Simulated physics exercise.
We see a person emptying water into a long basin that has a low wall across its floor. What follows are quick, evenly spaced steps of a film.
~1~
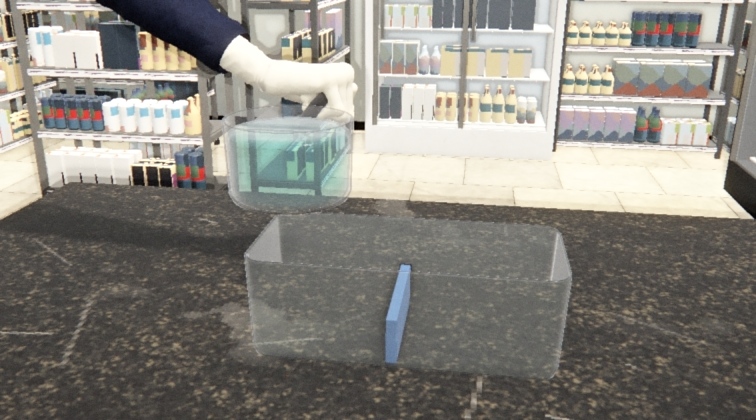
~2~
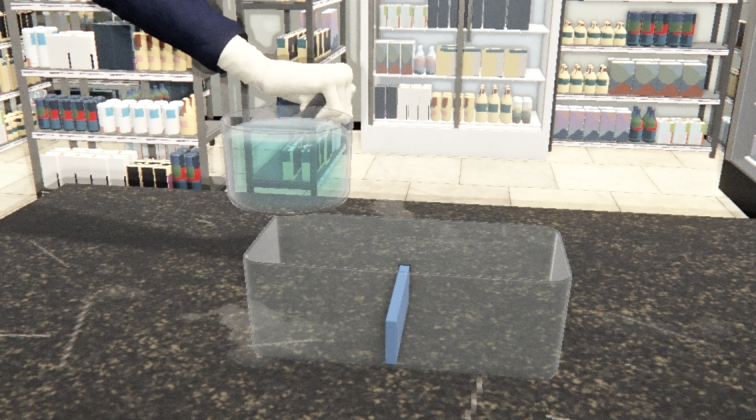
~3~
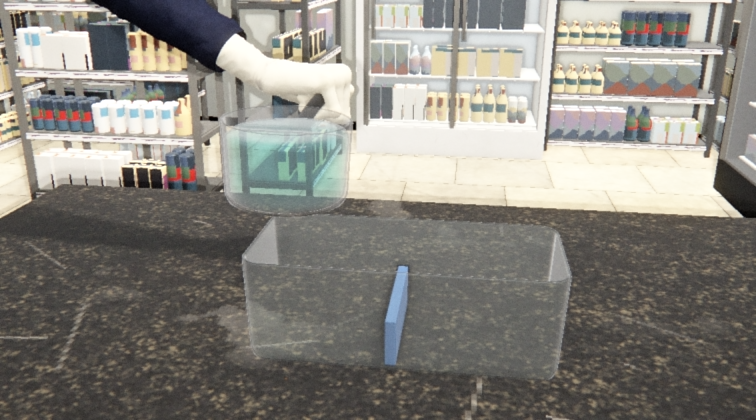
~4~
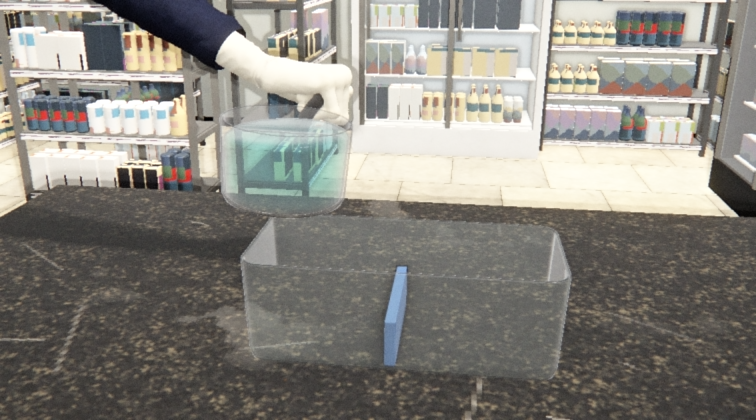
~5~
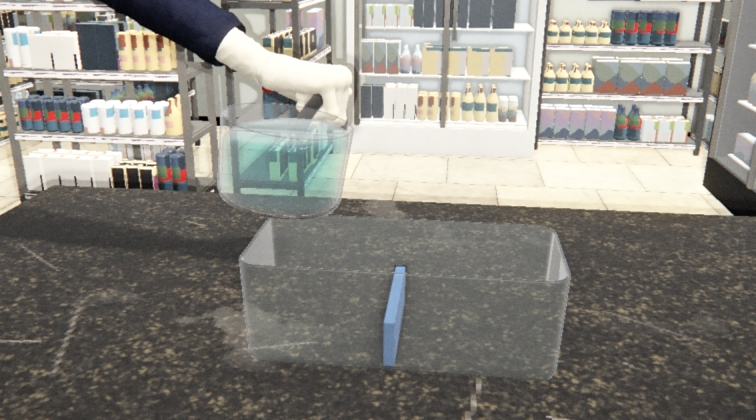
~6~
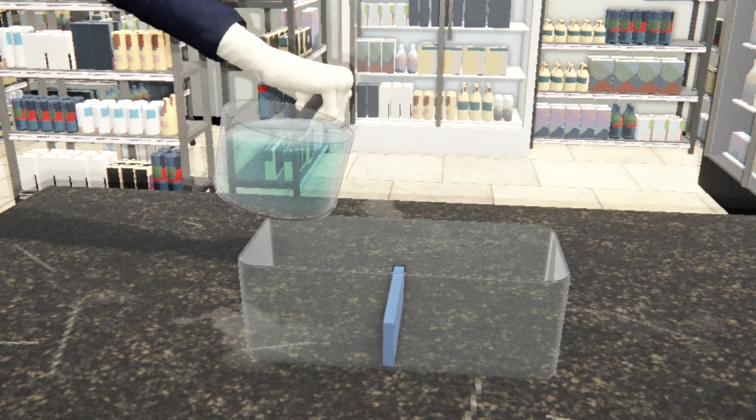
In a shop with stocked shelves behind a dark speckled counter, a pale hand holds a clear container of teal water above a long transparent basin with a low blue wall across its floor. The hand keeps the container almost level at first, then tilts it slightly toward the right.
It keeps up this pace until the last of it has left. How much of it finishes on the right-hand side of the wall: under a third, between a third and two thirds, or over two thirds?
The share right of the wall falls in the middle range, one third to two thirds.
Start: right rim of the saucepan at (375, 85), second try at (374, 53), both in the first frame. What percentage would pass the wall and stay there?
Roughly 90 percent on the first try and 95 percent on the second.
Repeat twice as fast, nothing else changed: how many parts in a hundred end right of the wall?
Roughly 40 in a hundred.
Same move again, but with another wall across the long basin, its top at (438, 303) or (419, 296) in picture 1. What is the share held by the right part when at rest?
First try: Roughly 10 per cent; second try: 35 per cent.
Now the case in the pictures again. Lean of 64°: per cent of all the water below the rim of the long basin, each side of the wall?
The left part gets 5 percent; the right part gets 10 percent.
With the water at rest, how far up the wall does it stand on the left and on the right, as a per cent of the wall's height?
Once still, it is 30 % on the left and 50 % on the right.
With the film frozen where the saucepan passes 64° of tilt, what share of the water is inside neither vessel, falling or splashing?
Roughly 20 in a hundred.
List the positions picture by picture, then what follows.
The first picture shows tilt 0°; pouring edge (351, 123); surface from (232, 127) to (350, 132); the long basin's rim runs from (262, 235) to (564, 254); the wall's top is at (399, 292).
The second picture shows tilt 1°; pouring edge (351, 124); surface from (231, 128) to (349, 133).
The third picture shows tilt 2°; pouring edge (350, 126); surface from (229, 128) to (349, 134).
The fourth picture shows tilt 5°; pouring edge (351, 130); surface from (228, 129) to (349, 135).
The fifth picture shows tilt 9°; pouring edge (351, 134); surface from (227, 129) to (350, 135).
The sixth picture shows tilt 13°; pouring edge (352, 139); surface from (227, 131) to (351, 136).
A moment on, the saucepan is tipped part way and 65 per cent is still to pour, 3 is left of the wall and 12 right of it.
Next, the saucepan is tipped on its side and 18 per cent is still to pour, 18 is left of the wall and 58 right of it.
Then the saucepan is tipped on its side and 3 per cent is still to pour, 35 is left of the wall and 60 right of it.
Later the saucepan is tipped on its side and 0 per cent is still to pour, 39 is left of the wall and 60 right of it.
In the end 40 per cent lies left of the wall, 60 right of it and 0 outside.
